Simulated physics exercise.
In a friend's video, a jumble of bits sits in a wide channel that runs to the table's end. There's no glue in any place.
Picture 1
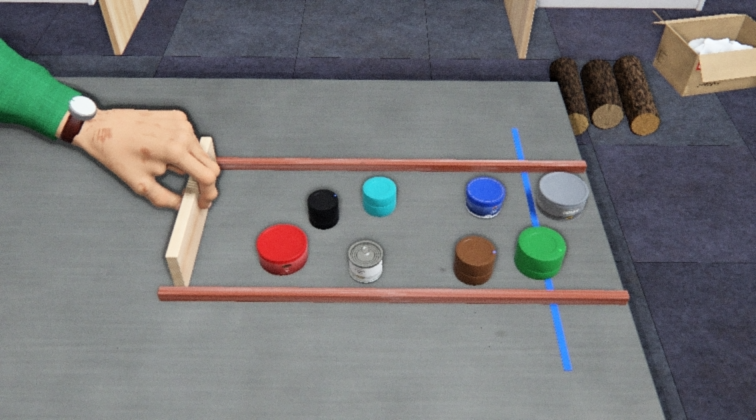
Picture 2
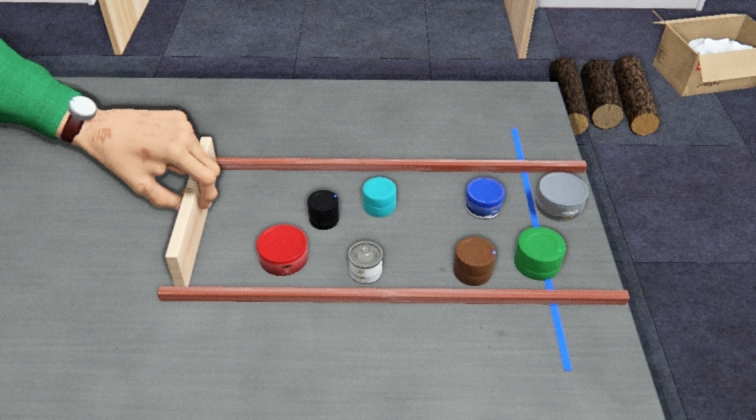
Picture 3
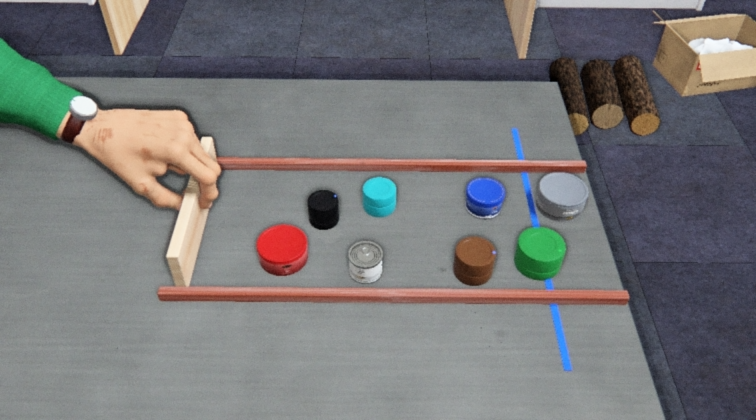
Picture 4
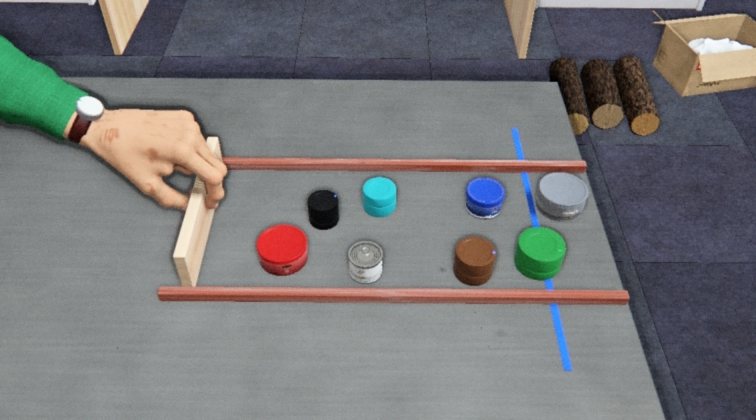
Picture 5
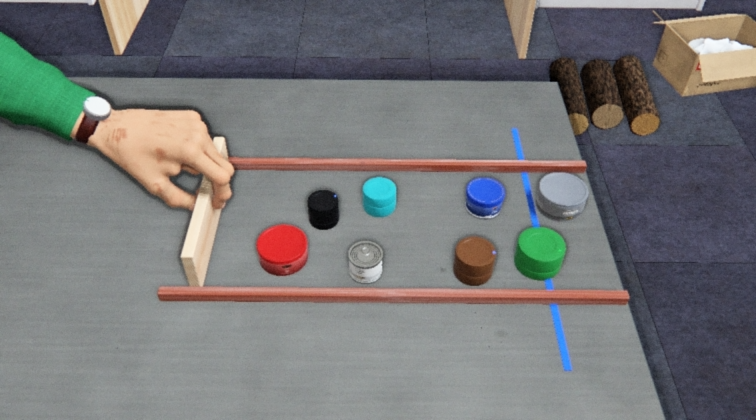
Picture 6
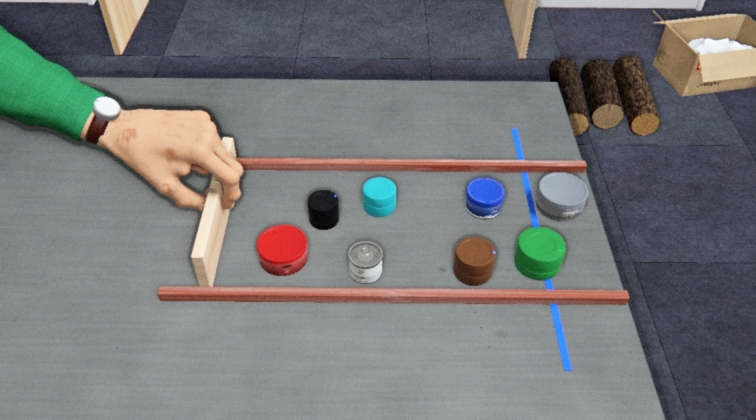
We see a hand in a green sleeve holding a wooden board upright between two reddish rails, then sliding it slightly to the right, while the eight colourful lids and pots ahead of it stay still on the grey table.
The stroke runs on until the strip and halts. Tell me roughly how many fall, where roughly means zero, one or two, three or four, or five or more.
Roughly, one or two fall.
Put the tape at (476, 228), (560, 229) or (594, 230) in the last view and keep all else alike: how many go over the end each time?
Going through each try, you'd get 0, 3 and 8.
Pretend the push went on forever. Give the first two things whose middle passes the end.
Order: Grey tub, green lid.
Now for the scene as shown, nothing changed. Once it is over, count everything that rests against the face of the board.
The number is 4.
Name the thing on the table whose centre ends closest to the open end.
Green lid.
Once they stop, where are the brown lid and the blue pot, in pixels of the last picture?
You'll see the brown lid at (603, 269), with the blue pot at (580, 207).
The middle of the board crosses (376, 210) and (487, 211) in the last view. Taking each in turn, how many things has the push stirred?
I make it 4 at the first spot and 8 at the other.
A little later, none off yet; grey tub at rest near (561, 197); green lid at rest near (539, 254); blue pot at rest near (484, 199).
When it is over, the number that fall off is one or two; down, grey tub.
